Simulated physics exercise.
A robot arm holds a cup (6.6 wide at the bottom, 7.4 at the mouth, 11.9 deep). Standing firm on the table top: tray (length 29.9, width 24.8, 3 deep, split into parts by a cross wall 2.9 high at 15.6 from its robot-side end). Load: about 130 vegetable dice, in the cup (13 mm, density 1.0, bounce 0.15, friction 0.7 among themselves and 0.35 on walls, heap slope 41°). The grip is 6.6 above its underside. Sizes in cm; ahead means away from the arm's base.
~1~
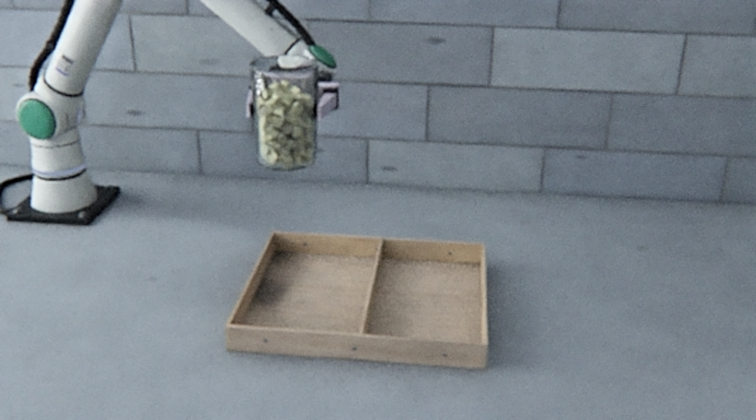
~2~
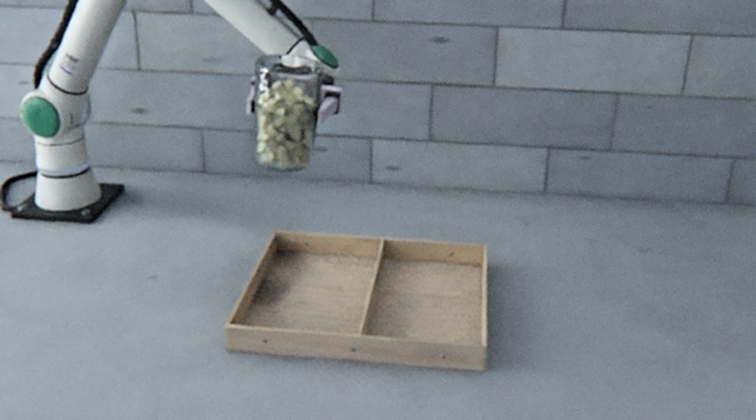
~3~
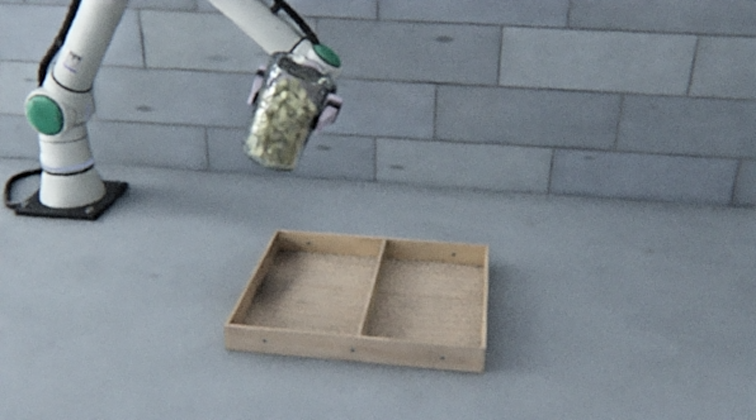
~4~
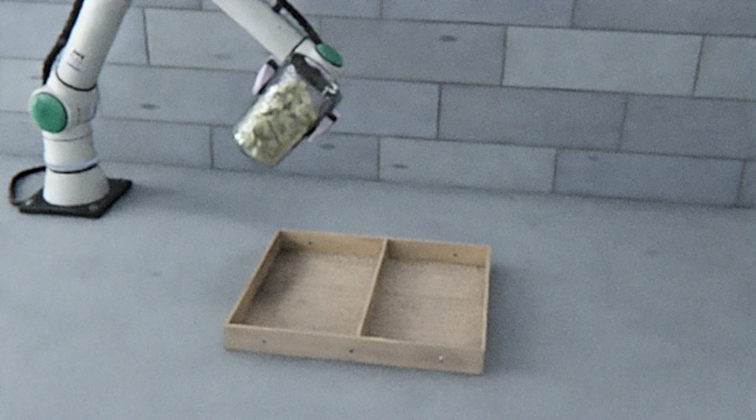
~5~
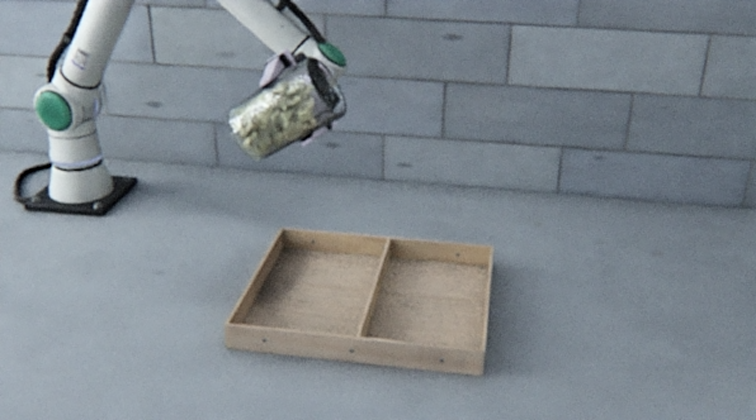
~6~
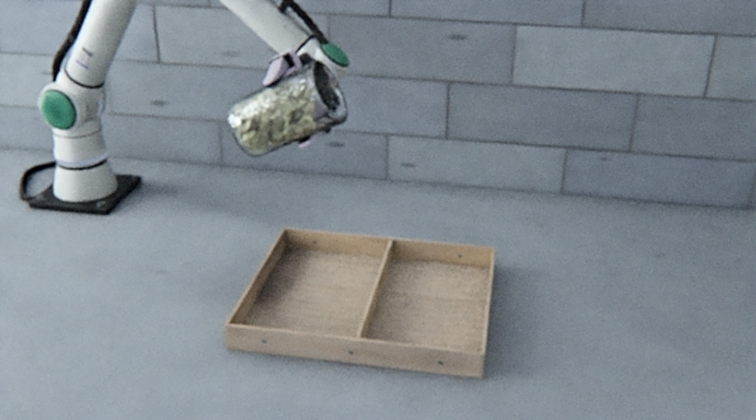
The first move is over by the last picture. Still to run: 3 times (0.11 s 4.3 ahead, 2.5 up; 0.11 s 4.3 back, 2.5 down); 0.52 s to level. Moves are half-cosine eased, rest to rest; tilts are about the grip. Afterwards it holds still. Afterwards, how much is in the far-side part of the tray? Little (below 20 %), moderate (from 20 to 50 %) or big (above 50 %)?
Share in the far-side part of the tray: Moderate (from 20 to 50 %).
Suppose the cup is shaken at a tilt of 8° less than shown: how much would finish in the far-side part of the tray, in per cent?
It would be near 20 per cent.
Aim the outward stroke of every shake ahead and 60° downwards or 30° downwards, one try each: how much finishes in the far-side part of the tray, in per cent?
About 0 and 0 per cent.
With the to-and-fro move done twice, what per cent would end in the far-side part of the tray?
It would be near 30 per cent.
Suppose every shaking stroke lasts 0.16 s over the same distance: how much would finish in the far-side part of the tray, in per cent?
It would be near 5 per cent.
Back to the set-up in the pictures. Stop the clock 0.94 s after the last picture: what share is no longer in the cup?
Near 50 per cent so far.
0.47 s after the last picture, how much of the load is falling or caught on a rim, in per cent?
About 16 per cent.
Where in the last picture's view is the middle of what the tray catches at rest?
At about (412, 303).
Then, 0.47 s on, tilted 62° forward, highest piece 28 above the table; 79 in the cup, 28 in the far-side part, 4 in the robot-side part, 21 in flight or on a rim.
Then, 0.94 s on, tilted 27° forward, highest piece 30 above the table; 63 in the cup, 47 in the far-side part, 18 in the robot-side part, 3 on the table or floor, 1 in flight or on a rim.
Then, 1.38 s on, level, highest piece 27 above the table; 63 in the cup, 47 in the far-side part, 19 in the robot-side part, 3 on the table or floor.
Then, 2.43 s on, level, highest piece 25 above the table; 63 in the cup, 47 in the far-side part, 19 in the robot-side part, 3 on the table or floor.
In the end, 63 in the cup, 47 in the far-side part, 19 in the robot-side part, 3 on the table or floor. That is 36 % in the far-side part of the tray.
